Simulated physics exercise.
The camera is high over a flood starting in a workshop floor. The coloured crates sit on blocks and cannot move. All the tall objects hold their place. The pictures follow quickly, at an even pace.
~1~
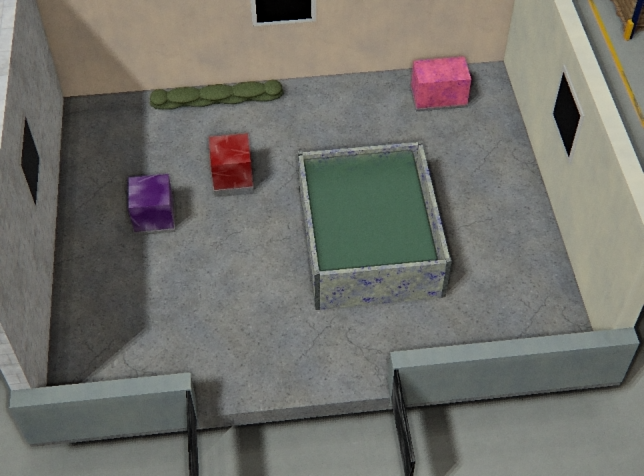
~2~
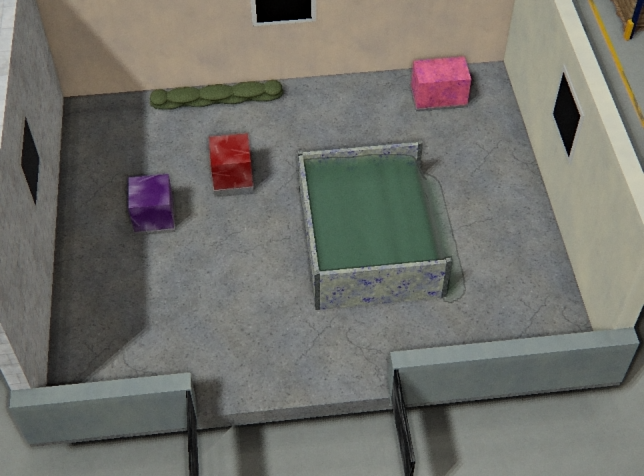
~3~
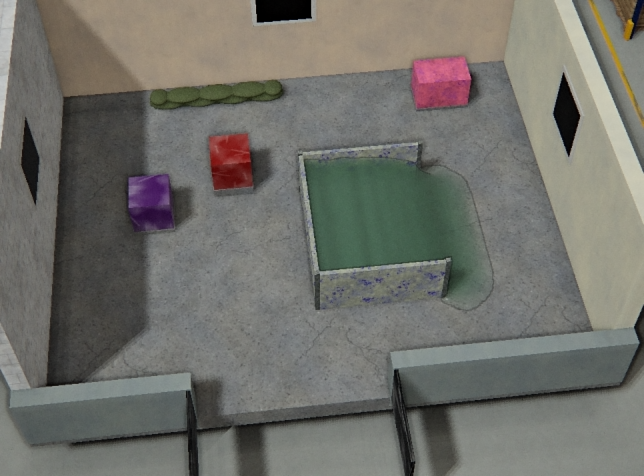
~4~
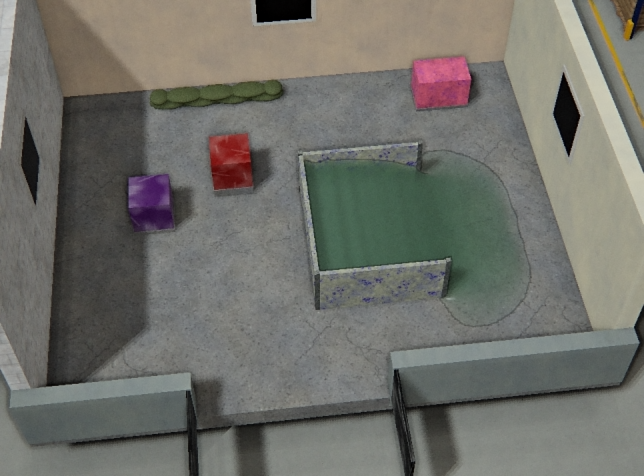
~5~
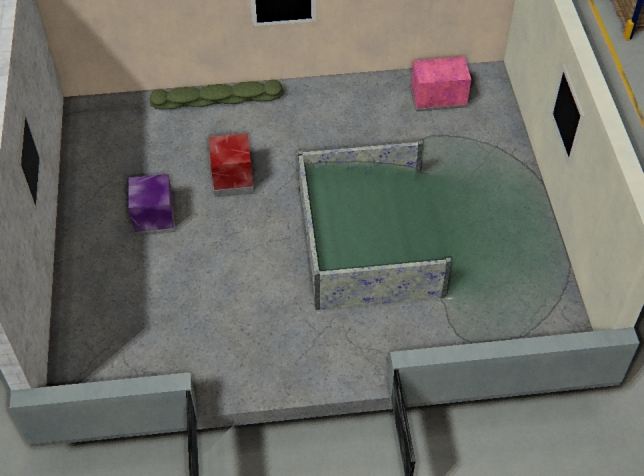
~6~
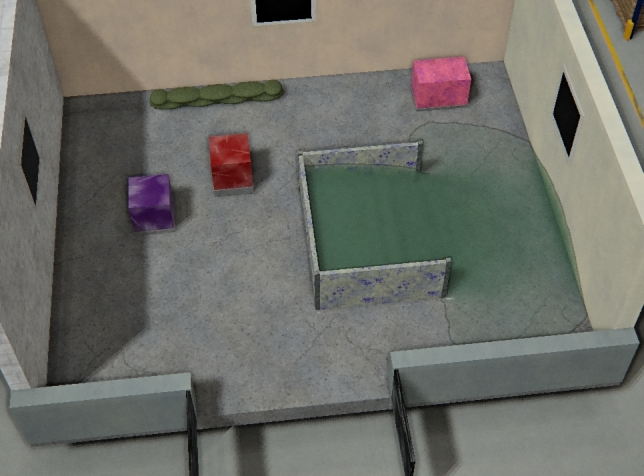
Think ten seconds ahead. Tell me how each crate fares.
The red crate escapes dry; the purple crate is wetted; the pink crate is wetted.
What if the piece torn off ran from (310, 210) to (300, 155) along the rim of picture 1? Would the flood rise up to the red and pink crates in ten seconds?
One by one: The red one is soaked, the pink one is topped.
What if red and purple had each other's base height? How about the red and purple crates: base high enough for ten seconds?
My reading: Red crate is wetted, purple crate is spared.
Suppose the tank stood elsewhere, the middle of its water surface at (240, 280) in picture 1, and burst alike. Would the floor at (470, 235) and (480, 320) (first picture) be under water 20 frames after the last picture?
In that order: Flooded, under water.
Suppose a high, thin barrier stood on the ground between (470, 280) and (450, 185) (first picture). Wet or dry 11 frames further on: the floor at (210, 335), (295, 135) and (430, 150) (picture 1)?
One after the other: Clear, free of water, awash.
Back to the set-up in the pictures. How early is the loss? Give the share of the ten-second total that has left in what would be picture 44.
Some 45 per cent.
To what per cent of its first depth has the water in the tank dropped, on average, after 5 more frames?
Near 40 in a hundred.
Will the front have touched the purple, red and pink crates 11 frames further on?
Then: At purple no; at red no; at pink touched.
A moment on, water covers 20 % of the floor; the red crate not reached, the purple crate not reached, the pink crate water round its plinth.
Next, water covers 25 % of the floor; the red crate not reached, the purple crate not reached, the pink crate water round its plinth.
Then, water covers 55 % of the floor; the red crate not reached, the purple crate not reached, the pink crate water round its plinth.
Later, water covers 90 % of the floor; the red crate water round its plinth, the purple crate water round its plinth, the pink crate water round its plinth.
In the end, water covers 100 % of the floor; the red crate stayed above the water, the purple crate was topped, the pink crate was topped.
